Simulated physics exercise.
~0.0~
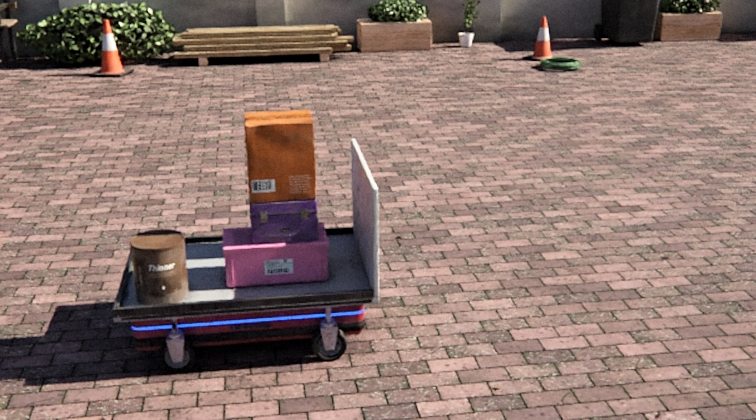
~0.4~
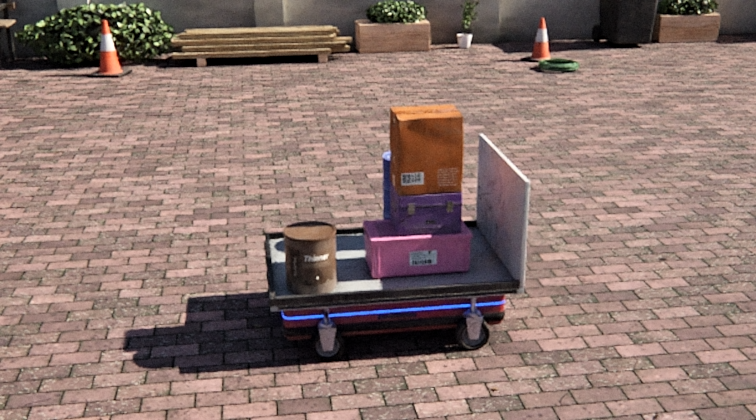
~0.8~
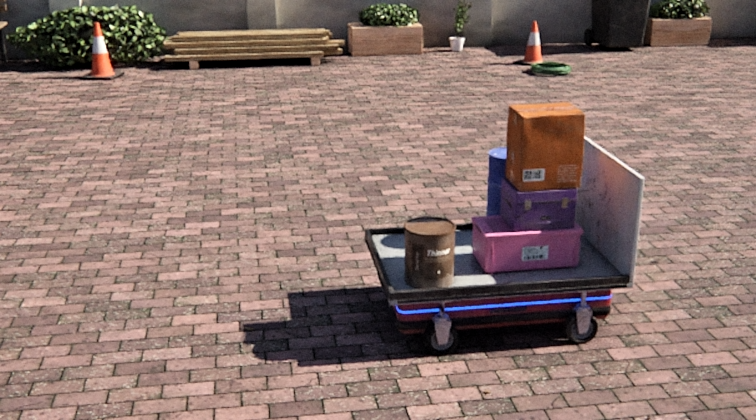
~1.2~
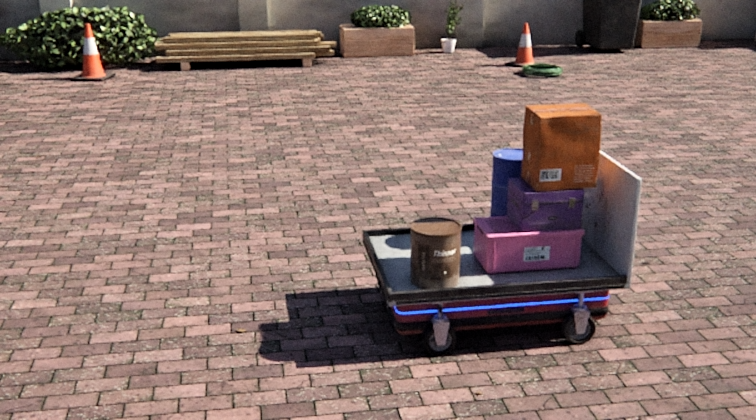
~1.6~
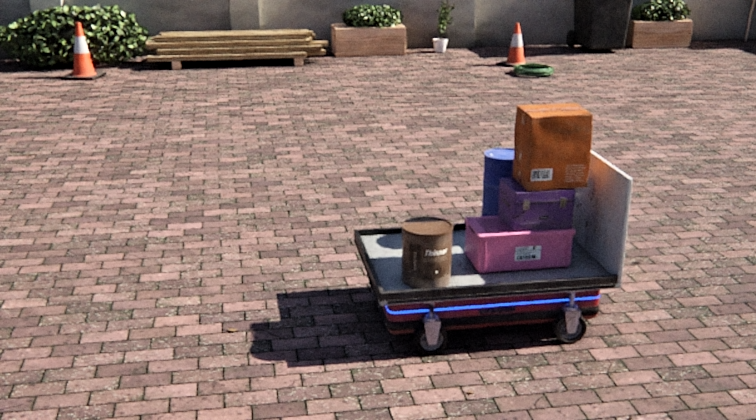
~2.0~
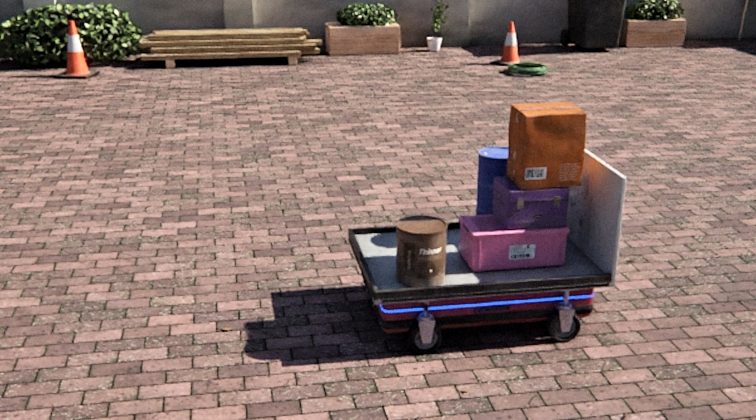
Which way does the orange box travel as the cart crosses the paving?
The orange box moves to the right, riding on top of the stack on the cart.
